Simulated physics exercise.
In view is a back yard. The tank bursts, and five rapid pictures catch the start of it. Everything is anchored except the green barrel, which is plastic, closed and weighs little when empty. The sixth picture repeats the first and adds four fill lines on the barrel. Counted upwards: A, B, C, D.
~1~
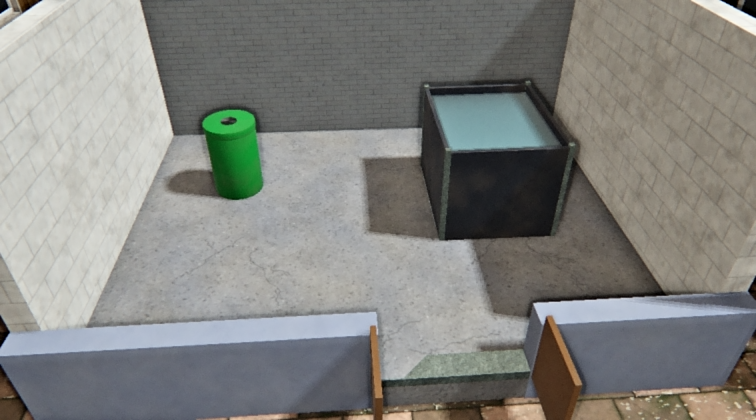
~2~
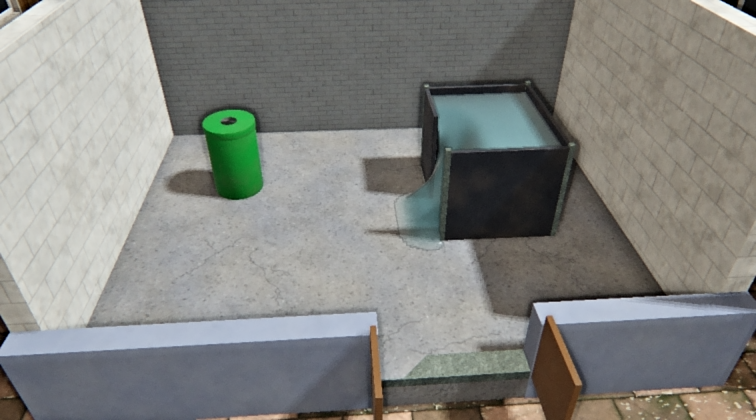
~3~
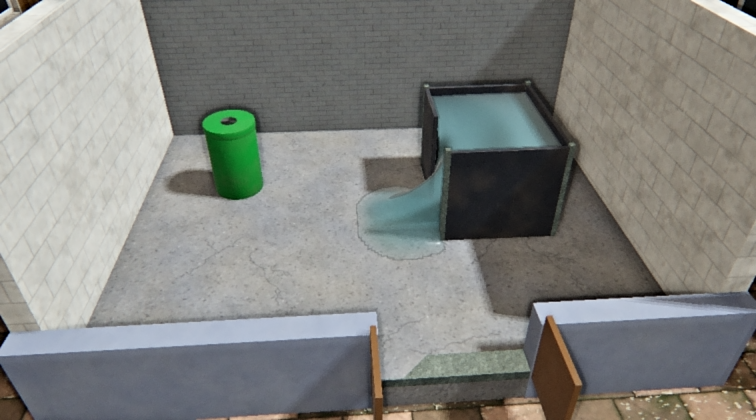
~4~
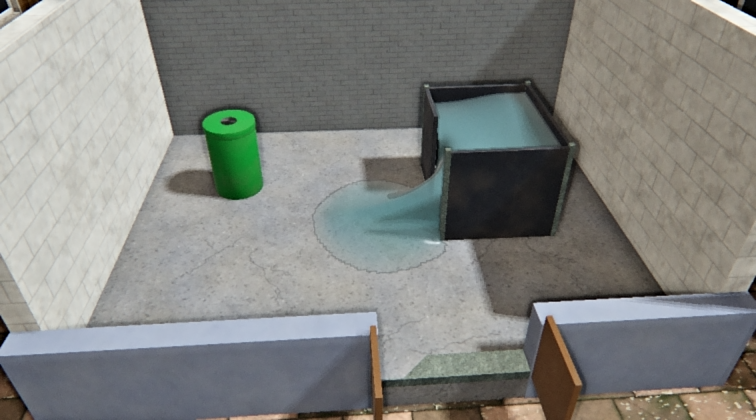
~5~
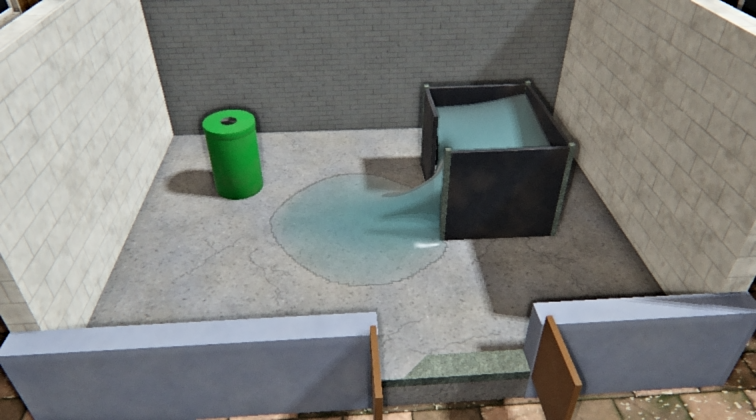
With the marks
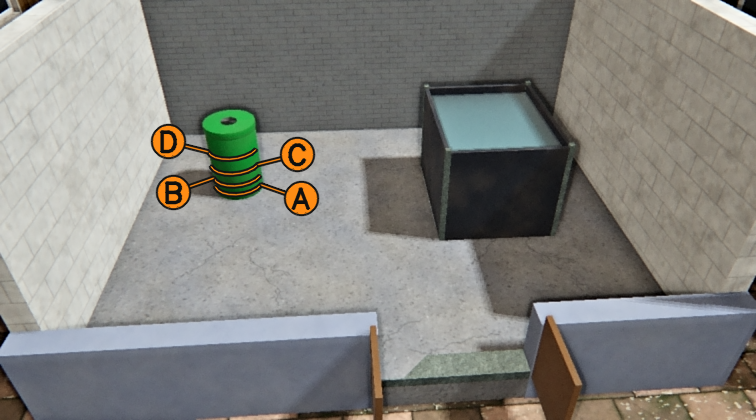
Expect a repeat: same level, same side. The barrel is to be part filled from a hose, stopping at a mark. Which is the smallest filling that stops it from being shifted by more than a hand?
The limit is C.
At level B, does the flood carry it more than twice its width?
No.
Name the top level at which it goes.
Level B.
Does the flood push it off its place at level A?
Yes, it does.
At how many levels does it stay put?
Two of them.
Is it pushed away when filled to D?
No, not at all.
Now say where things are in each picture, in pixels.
Lid of the green barrel at (228, 121); tank full, its middle at (491, 121); open gate at (455, 312).
Water covers 2 % of the ground and is seen nearest the barrel at (402, 206).
Water covers 5 % of the ground and is seen nearest the barrel at (369, 198).
Water covers 9 % of the ground and is seen nearest the barrel at (320, 213).
Lid of the green barrel at (228, 121); water covers 13 % of the ground and is seen nearest the barrel at (299, 195).
On the marked copy, A at (236, 194); B at (234, 186); C at (232, 174); D at (229, 159); from the bottom up A, B, C, D.
For level A, it is pushed about 6 times its own width away.
For level B, it is pushed about half its own width away.
For level C, it does not move.
For level D, it does not move.
